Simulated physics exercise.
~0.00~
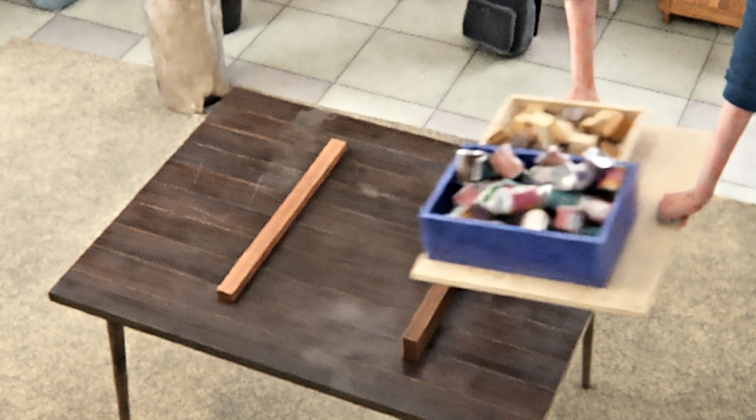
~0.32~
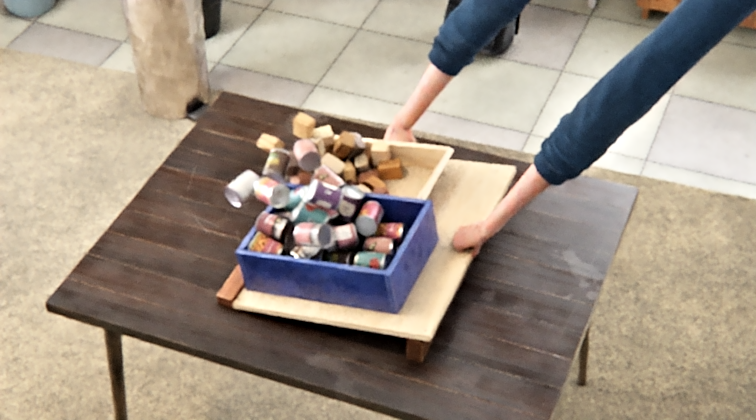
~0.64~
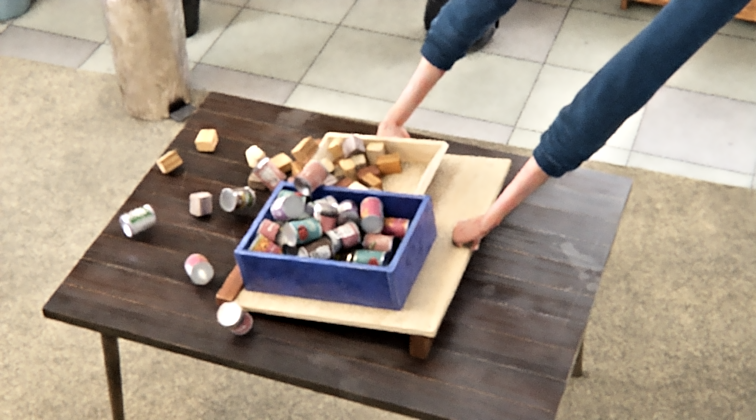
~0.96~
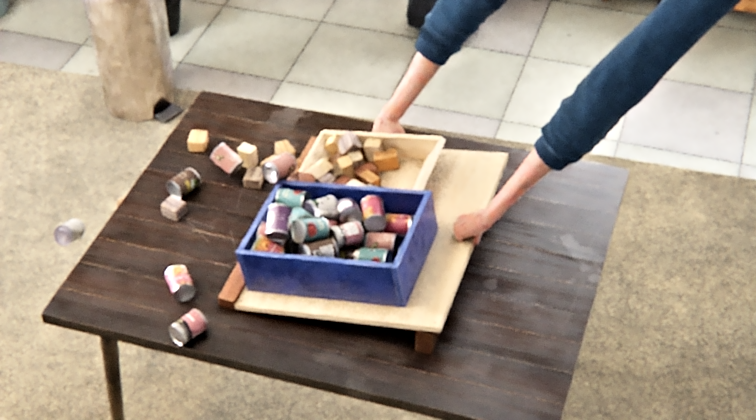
Tins and wooden blocks spill leftward across the table as two hands bang down a loaded board.
